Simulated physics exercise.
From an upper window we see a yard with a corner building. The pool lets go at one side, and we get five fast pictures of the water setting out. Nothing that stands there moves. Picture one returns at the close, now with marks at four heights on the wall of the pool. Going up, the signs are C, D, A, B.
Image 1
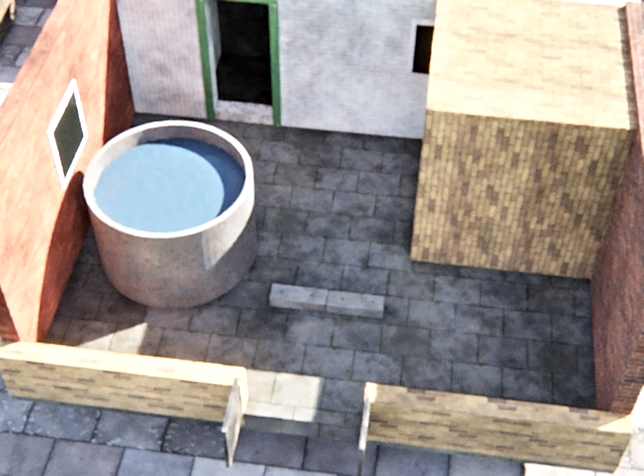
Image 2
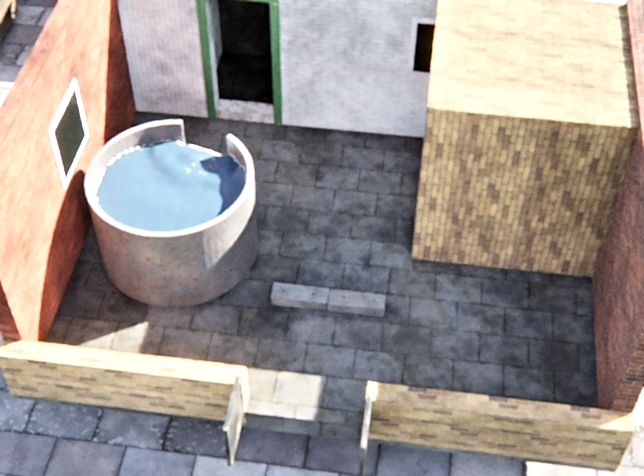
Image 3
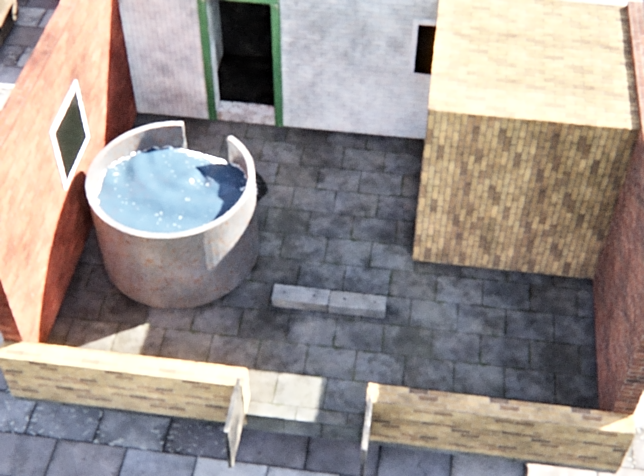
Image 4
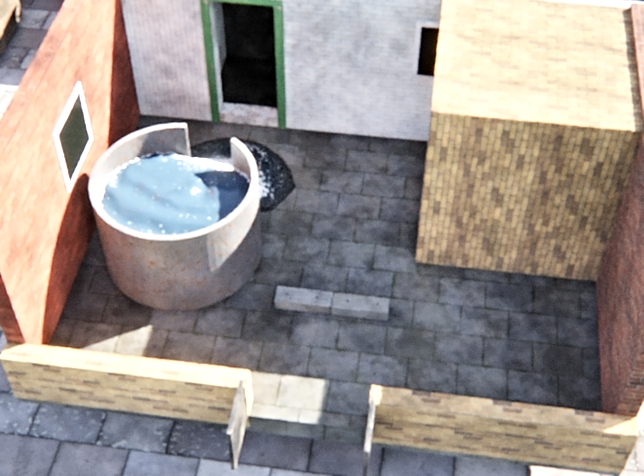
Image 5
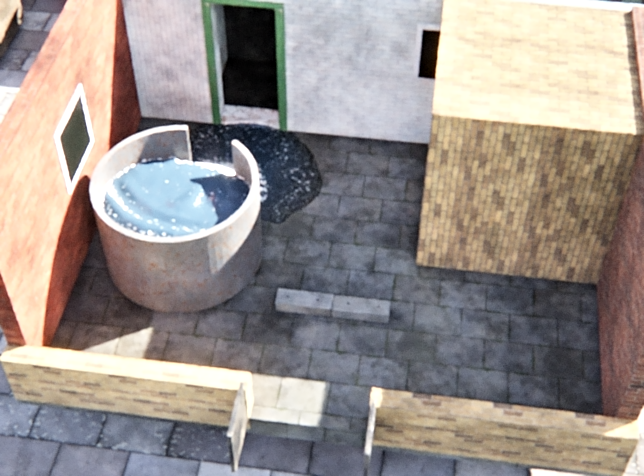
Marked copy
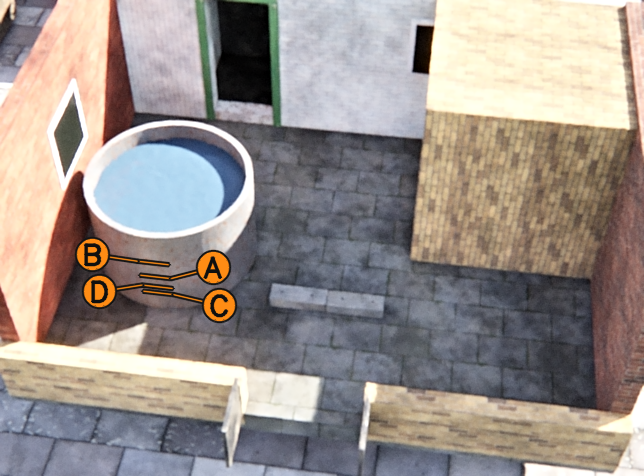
In the video, a round pool of still water stands in a walled yard; a gap opens in its far rim, the water churns and sinks, and a dark sheet spreads over the paving behind it, toward the green doorway.
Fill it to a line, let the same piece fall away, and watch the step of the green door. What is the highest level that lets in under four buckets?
D is the one.
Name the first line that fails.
It is A.
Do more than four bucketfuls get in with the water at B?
Yes.
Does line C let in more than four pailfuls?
No.
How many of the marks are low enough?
Two of them.
In orange, A at (155, 276); B at (153, 263); C at (158, 292); D at (157, 286); from the bottom up C, D, A, B.
Choosing A, about 8 bucketfuls get in.
Choosing B, dozens of bucketfuls pour in.
Choosing C, nothing gets over.
Choosing D, a splash gets over, under a bucket.
